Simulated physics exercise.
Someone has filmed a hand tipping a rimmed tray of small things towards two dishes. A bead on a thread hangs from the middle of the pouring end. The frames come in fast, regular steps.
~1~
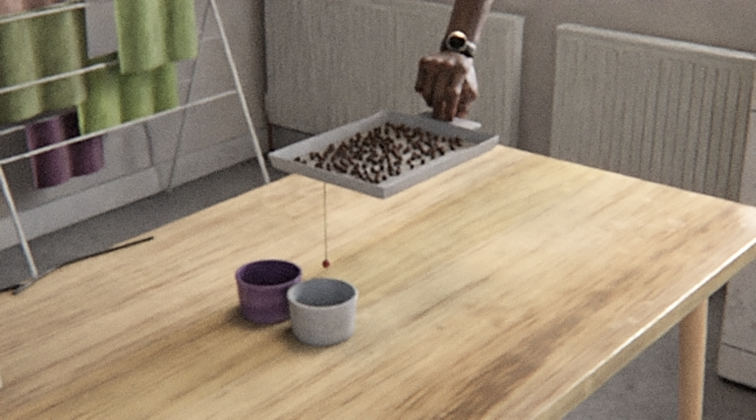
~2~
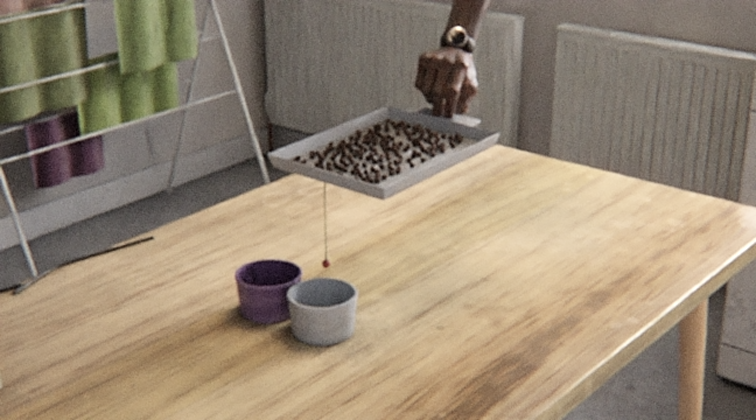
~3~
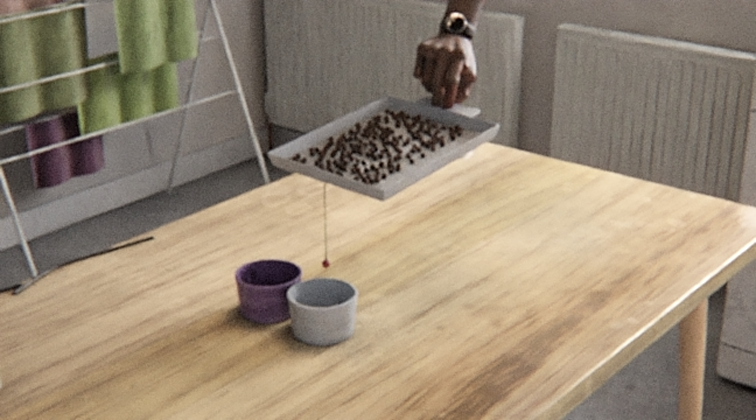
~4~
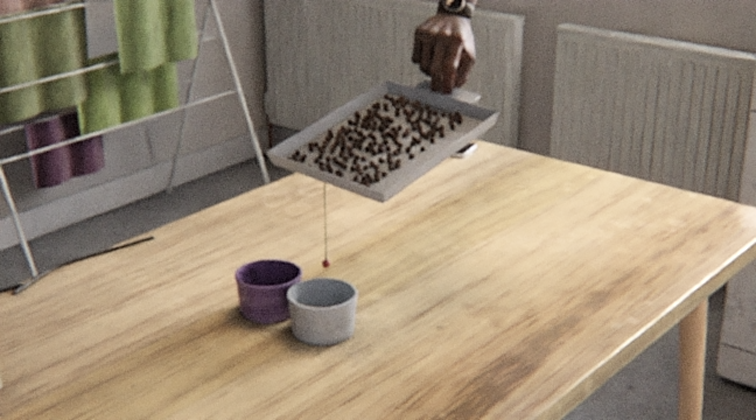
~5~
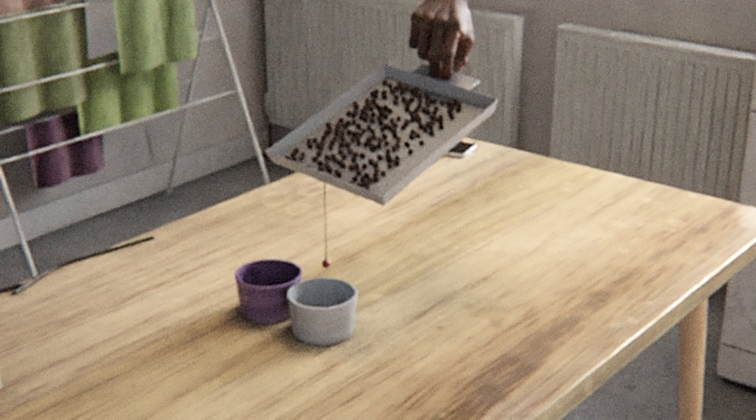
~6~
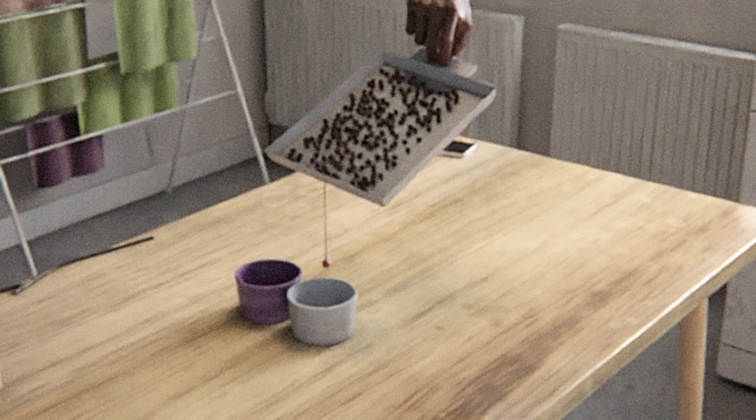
In a room with radiators and a drying rack, a hand holds a rimmed tray of small dark berries above a wooden table with two dishes, then steadily raises its far end, tilting it more steeply as the load shifts slightly.
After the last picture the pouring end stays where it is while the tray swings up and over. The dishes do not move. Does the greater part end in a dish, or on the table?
They take less than half between them.
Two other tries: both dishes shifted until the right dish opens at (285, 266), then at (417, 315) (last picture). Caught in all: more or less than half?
The first try: Less than half. The second: More than half.
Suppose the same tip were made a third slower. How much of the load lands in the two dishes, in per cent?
Some 40 per cent.
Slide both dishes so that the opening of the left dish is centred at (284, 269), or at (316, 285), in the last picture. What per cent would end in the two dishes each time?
About 40 and 90 per cent.
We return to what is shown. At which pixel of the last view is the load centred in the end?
Close to (353, 347).
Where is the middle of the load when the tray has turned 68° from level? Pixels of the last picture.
At about (356, 196).
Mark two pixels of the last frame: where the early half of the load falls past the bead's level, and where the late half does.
First near (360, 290), later near (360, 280).
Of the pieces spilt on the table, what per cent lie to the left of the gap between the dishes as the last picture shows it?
Near 10 %.
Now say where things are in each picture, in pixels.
The first picture shows corners of the pouring end (273, 154) and (383, 186), level; middle of the load (375, 152), allspice berries; left dish (246, 299); right dish (300, 320); bead on its thread (326, 264).
The second picture shows corners of the pouring end (273, 154) and (383, 186), level; middle of the load (375, 150).
The third picture shows corners of the pouring end (273, 153) and (383, 188), tipped barely, lowest at the right corner; middle of the load (374, 145).
The fourth picture shows corners of the pouring end (272, 151) and (383, 190), tipped a little, lowest at the right corner; middle of the load (374, 138).
The fifth picture shows corners of the pouring end (271, 150) and (382, 193), tipped clearly, lowest at the right corner; middle of the load (373, 131).
The sixth picture shows corners of the pouring end (270, 149) and (382, 196), tipped clearly, lowest at the right corner; middle of the load (370, 127), almost all on the move; left dish (246, 299); right dish (300, 320).
Just after the last frame, tray tipped steeply; roughly two thirds on the tray; about a tenth outside both; roughly a quarter in the air.
A moment on, tray tipped past a quarter turn; just a few on the tray; roughly a quarter in the right dish; roughly half outside both; roughly a quarter in the air.
Further on, tray tipped past a quarter turn; roughly a third in the right dish; roughly two thirds outside both.
When it is over, tray tipped past a quarter turn; roughly a third in the right dish; not one in the left dish; roughly two thirds outside both.
